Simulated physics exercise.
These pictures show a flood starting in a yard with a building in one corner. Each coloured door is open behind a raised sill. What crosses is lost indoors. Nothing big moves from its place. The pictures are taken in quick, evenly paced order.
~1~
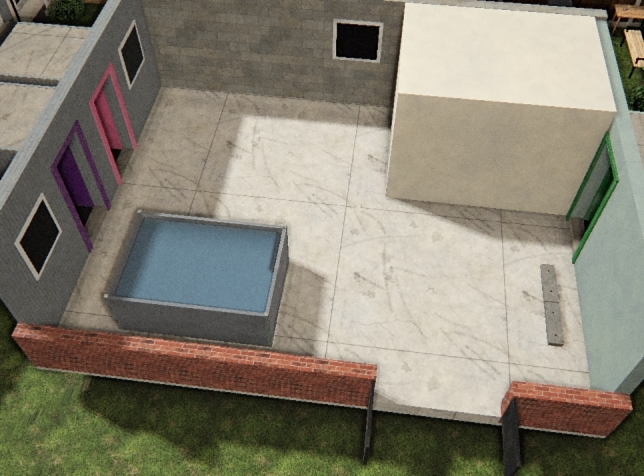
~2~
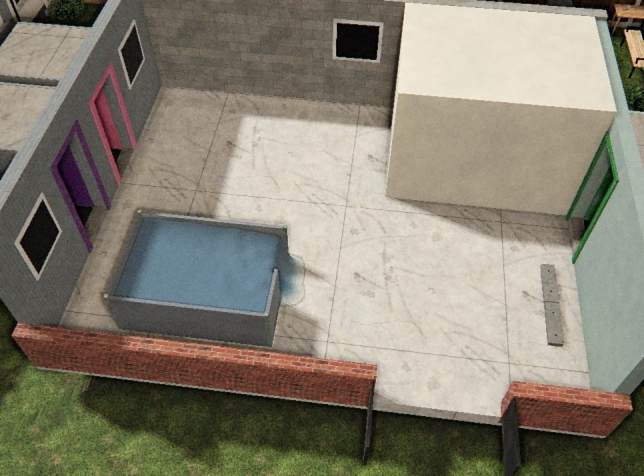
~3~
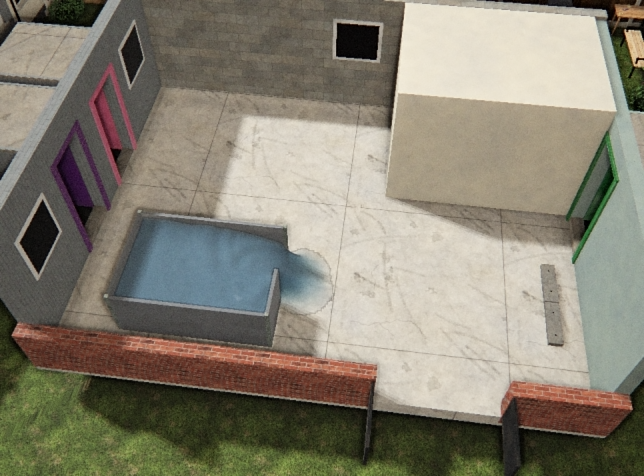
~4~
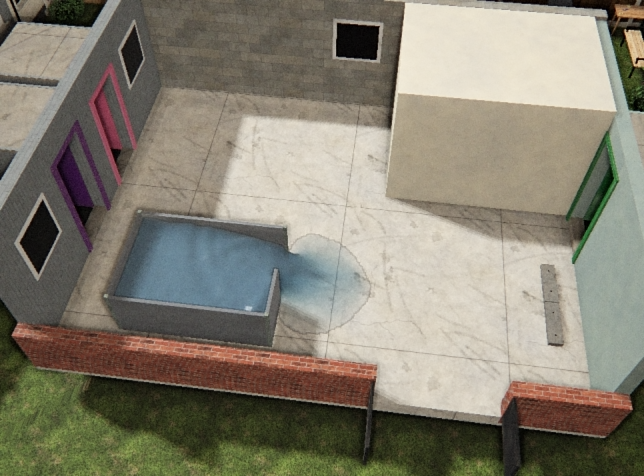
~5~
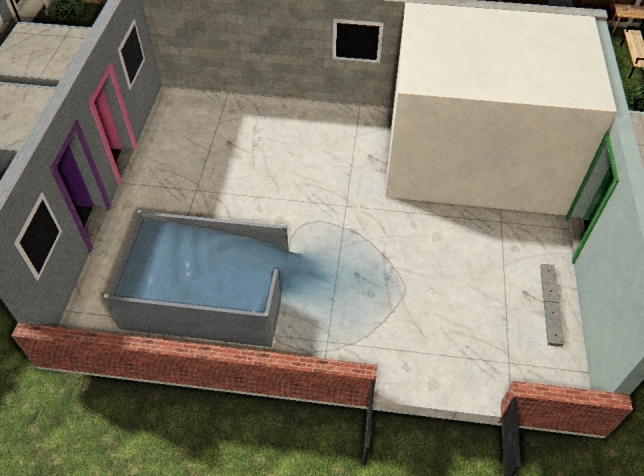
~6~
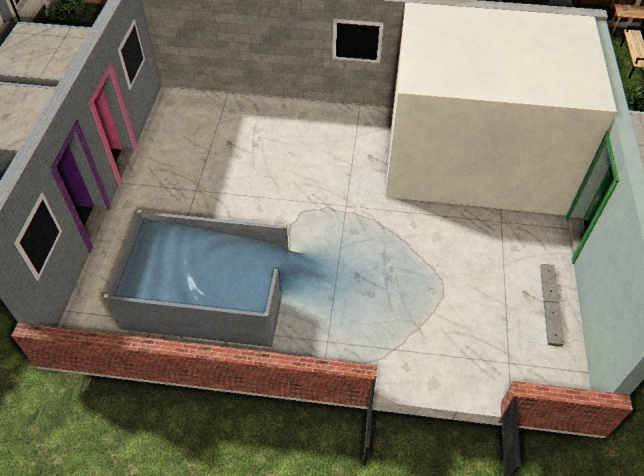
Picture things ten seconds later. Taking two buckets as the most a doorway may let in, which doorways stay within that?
The purple door stays within it, the pink door stays within it, the green door goes over it.
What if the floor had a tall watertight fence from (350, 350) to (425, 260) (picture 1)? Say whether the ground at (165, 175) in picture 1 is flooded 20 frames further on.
Spared.
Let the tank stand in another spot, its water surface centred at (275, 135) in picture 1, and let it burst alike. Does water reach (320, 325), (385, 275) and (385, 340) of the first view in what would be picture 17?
First spot gets drenched, second spot gets drenched, third spot gets drenched.
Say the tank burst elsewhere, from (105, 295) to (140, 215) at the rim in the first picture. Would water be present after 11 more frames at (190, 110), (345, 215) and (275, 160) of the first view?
Submerged, bone-dry, bone-dry.
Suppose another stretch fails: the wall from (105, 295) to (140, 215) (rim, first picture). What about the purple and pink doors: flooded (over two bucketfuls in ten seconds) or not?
So the purple door gets past the limit, and the pink door gets past the limit.
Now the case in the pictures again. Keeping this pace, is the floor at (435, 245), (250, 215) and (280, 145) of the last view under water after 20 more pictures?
Point by point: Inundated, not yet wet, not yet wet.
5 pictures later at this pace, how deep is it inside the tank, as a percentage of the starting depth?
72 percent or thereabouts.
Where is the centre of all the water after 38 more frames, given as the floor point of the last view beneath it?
Around pixel (383, 288).
A moment on, water covers 35 % of the floor; the purple door not reached, the pink door not reached, the green door not reached.
Next, water covers 45 % of the floor; the purple door not reached, the pink door not reached, the green door under two buckets in.
Then, water covers 50 % of the floor; the purple door not reached, the pink door not reached, the green door far over two buckets in.
Later, water covers 50 % of the floor; the purple door not reached, the pink door not reached, the green door far over two buckets in.
In the end, water covers 60 % of the floor; the purple door not reached, the pink door not reached, the green door far over two buckets in.
